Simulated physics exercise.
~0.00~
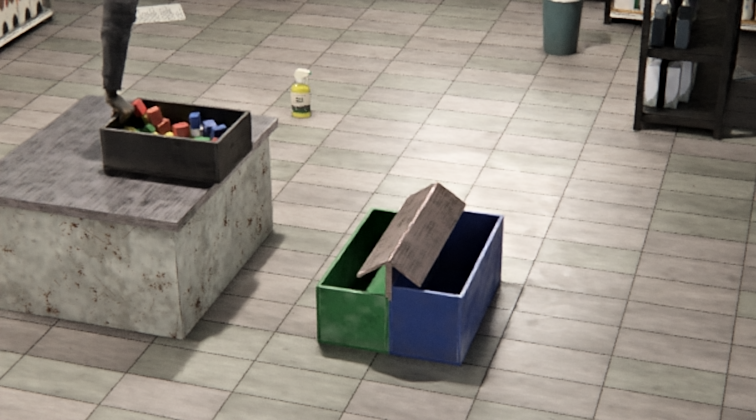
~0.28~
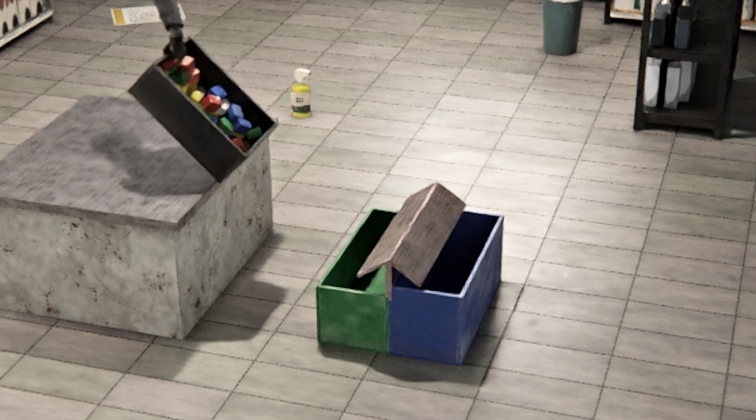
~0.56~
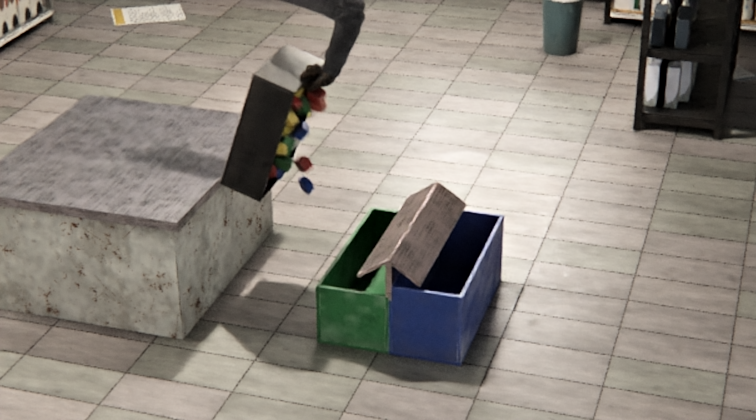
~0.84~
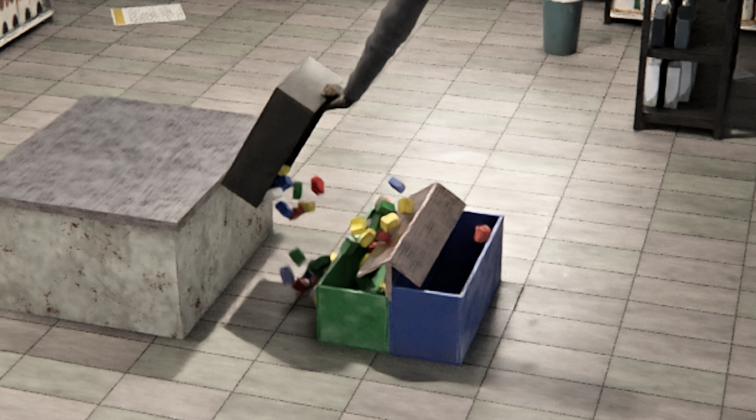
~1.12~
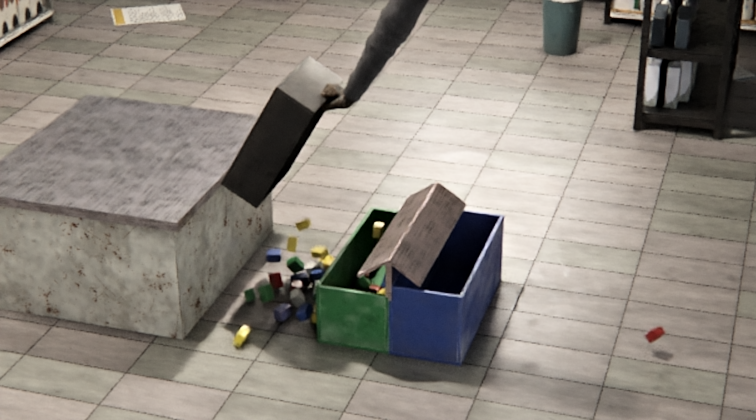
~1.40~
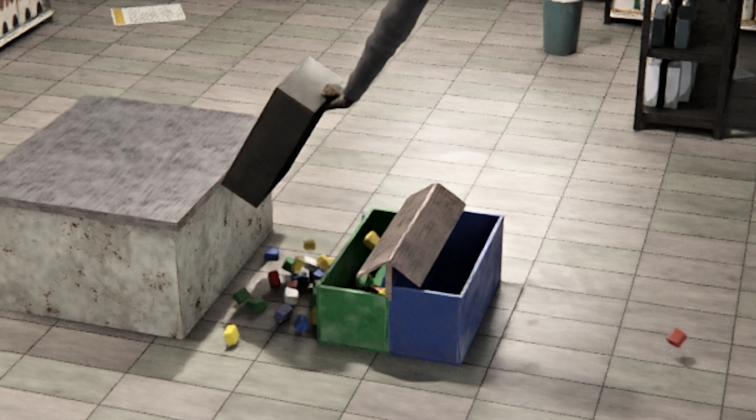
In a room with a tiled floor, a dark arm tips a black box of colourful toy bricks off a bench's end toward green and blue totes; some bricks land in the green tote, many scatter on the floor before it, and one lies far right.
